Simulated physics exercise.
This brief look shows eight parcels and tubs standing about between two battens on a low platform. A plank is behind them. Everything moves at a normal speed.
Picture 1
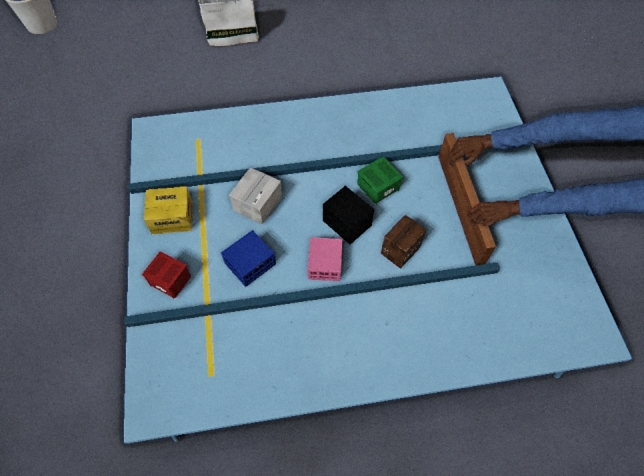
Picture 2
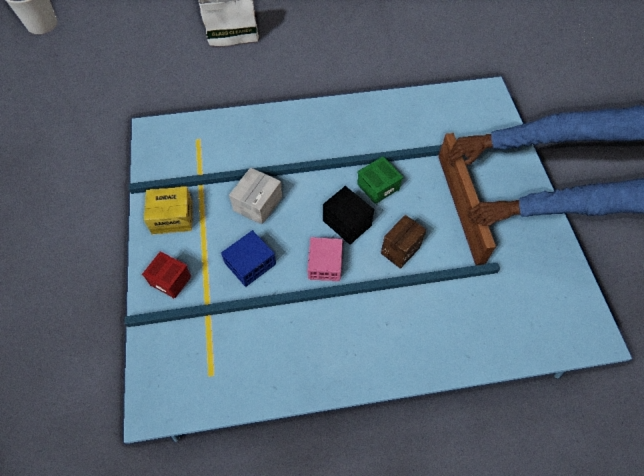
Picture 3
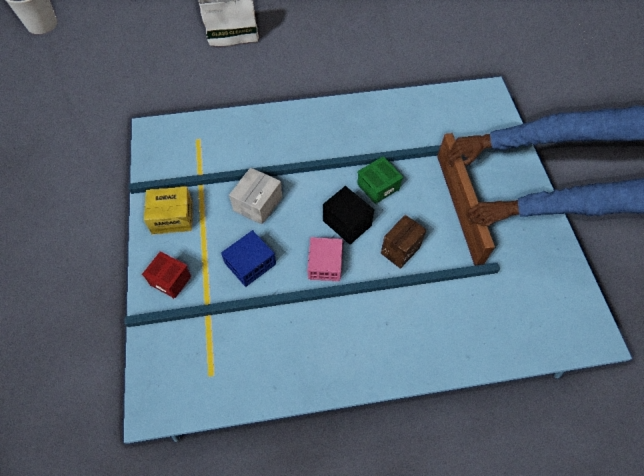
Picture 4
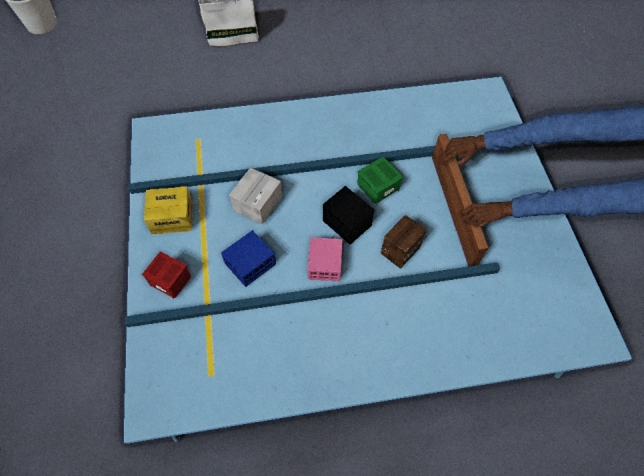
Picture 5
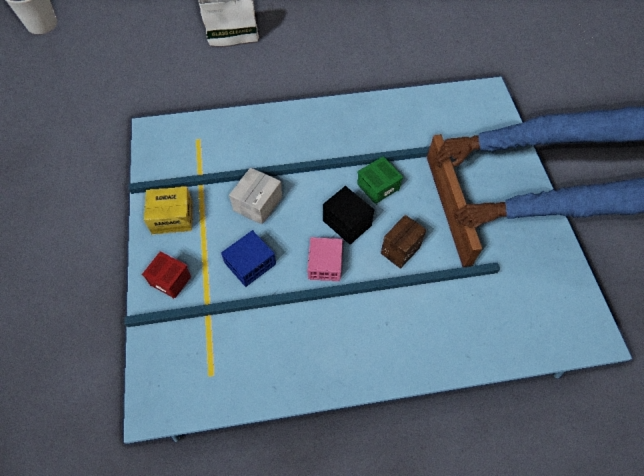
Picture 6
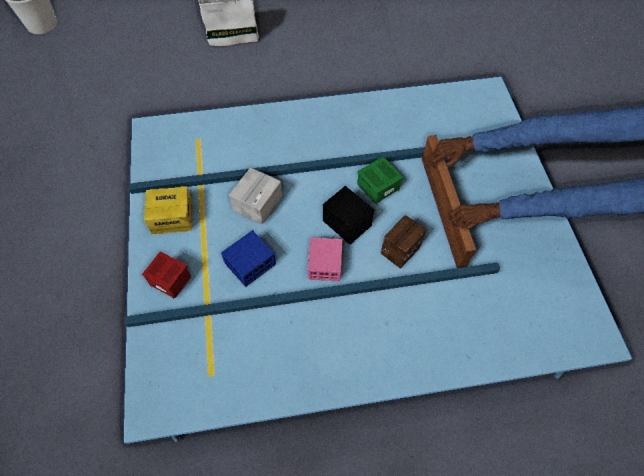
Two hands in blue sleeves slid a wooden plank a little way left between two rails on a pale blue platform, while the eight colourful boxes and crates in front of it stayed still.
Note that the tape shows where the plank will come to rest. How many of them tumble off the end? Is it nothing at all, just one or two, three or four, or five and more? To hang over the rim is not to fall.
It is just one or two.
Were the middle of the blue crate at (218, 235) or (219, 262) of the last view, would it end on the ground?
The blue crate stays put the first time and stays put the second time.
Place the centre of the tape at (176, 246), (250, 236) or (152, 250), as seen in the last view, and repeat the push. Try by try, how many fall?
Down on the ground: 4, 0 and 5.
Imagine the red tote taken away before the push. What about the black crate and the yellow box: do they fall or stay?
Result - black crate: It stays aboard; yellow box: It comes off.
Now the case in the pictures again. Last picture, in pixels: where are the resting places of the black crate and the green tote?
The black crate at (185, 229), the green tote at (183, 200).
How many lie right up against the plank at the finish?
3 end up touching it.
Early on, none off yet; red tote at rest near (168, 276); yellow box at rest near (169, 211); blue crate at rest near (249, 258).
Finally, the number that fall off is one or two; lost, yellow box and red tote.
